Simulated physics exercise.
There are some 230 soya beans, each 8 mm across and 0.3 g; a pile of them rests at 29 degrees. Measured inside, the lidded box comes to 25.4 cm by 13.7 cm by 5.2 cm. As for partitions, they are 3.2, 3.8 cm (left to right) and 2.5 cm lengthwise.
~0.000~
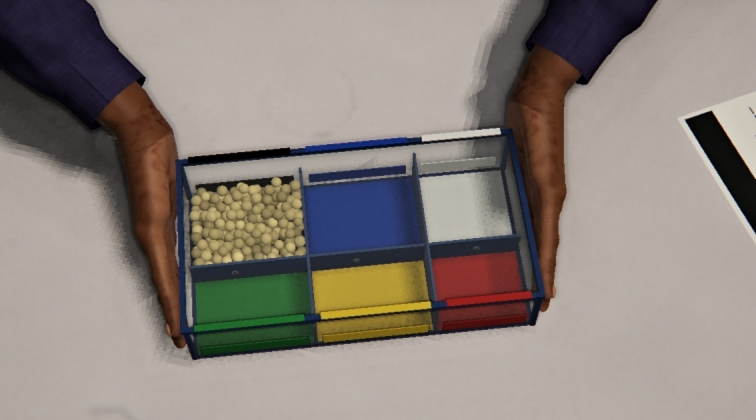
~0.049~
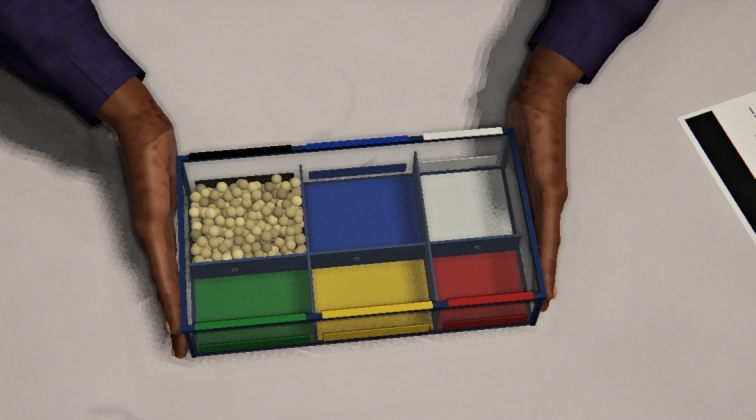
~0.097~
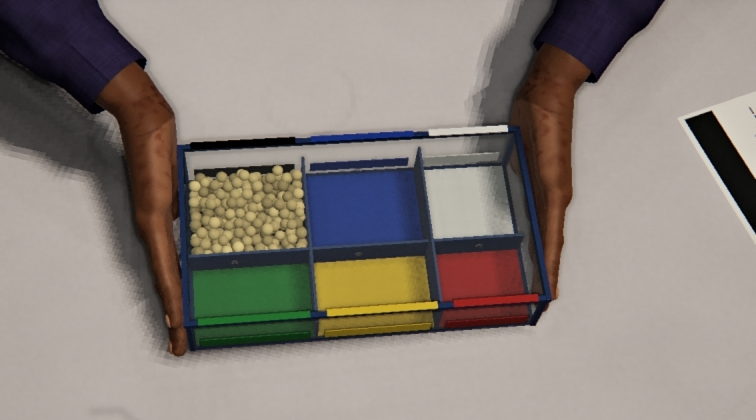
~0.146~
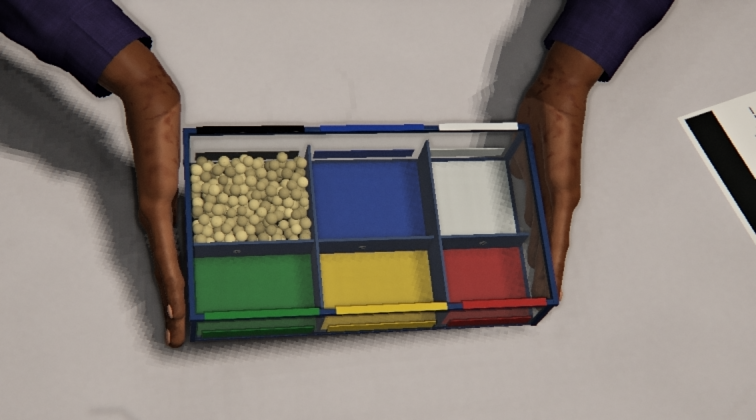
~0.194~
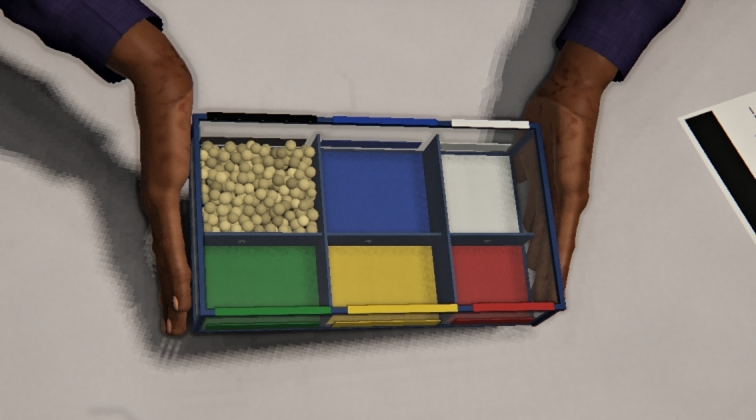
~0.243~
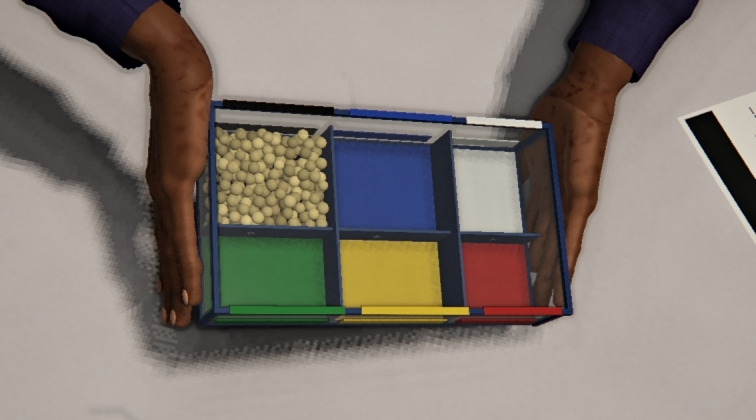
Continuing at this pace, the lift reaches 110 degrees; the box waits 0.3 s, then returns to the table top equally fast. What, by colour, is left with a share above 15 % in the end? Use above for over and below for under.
Verdicts: Red compartment above, blue compartment below, green compartment below, yellow compartment above, white compartment below, black compartment below.
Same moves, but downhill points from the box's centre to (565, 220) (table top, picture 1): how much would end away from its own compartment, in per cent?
Some 100 per cent.
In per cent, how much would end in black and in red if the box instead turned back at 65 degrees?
Then black would get 55 per cent and red 5 per cent.
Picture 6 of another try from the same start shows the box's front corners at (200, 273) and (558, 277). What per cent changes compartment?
About 85 per cent.
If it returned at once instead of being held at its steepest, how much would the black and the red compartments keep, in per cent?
Final amounts would be black 5% and red 50%.
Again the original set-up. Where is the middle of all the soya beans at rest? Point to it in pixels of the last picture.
Estimated resting centre: Around (445, 296).
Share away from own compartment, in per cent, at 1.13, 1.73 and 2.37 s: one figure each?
Sequence: 85 / 100 / 100.
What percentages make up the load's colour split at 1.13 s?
Red = 40, blue = 5, green = 0, yellow = 45, white = 0, black = 15 (per cent).
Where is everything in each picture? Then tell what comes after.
In the first picture, box tilt 0 degrees, front corners at (186, 329) and (539, 293); black 100 %.
In the second picture, box tilt 1 degrees, front corners at (187, 327) and (540, 294).
In the third picture, box tilt 5 degrees, front corners at (189, 322) and (545, 296), lowest corner right front.
In the fourth picture, box tilt 11 degrees, front corners at (196, 315) and (552, 300), lowest corner right front.
In the fifth picture, box tilt 18 degrees, front corners at (205, 311) and (559, 305), lowest corner right front.
In the sixth picture, box tilt 24 degrees, front corners at (219, 308) and (566, 309), lowest corner right front; black 100 %. The box's pace is about 130 degrees a second.
After 1.13 s, tilt 110 degrees; red 40 %, blue 5 %, yellow 45 %, black 15 %.
After 1.73 s, tilt 56 degrees; red 50 %, yellow 45 %.
After 2.37 s, tilt 0 degrees; red 50 %, yellow 45 %.
By 3.0 s all is still; red 50 %, blue 0 %, green 0 %, yellow 45 %, white 0 %, black 0 %.
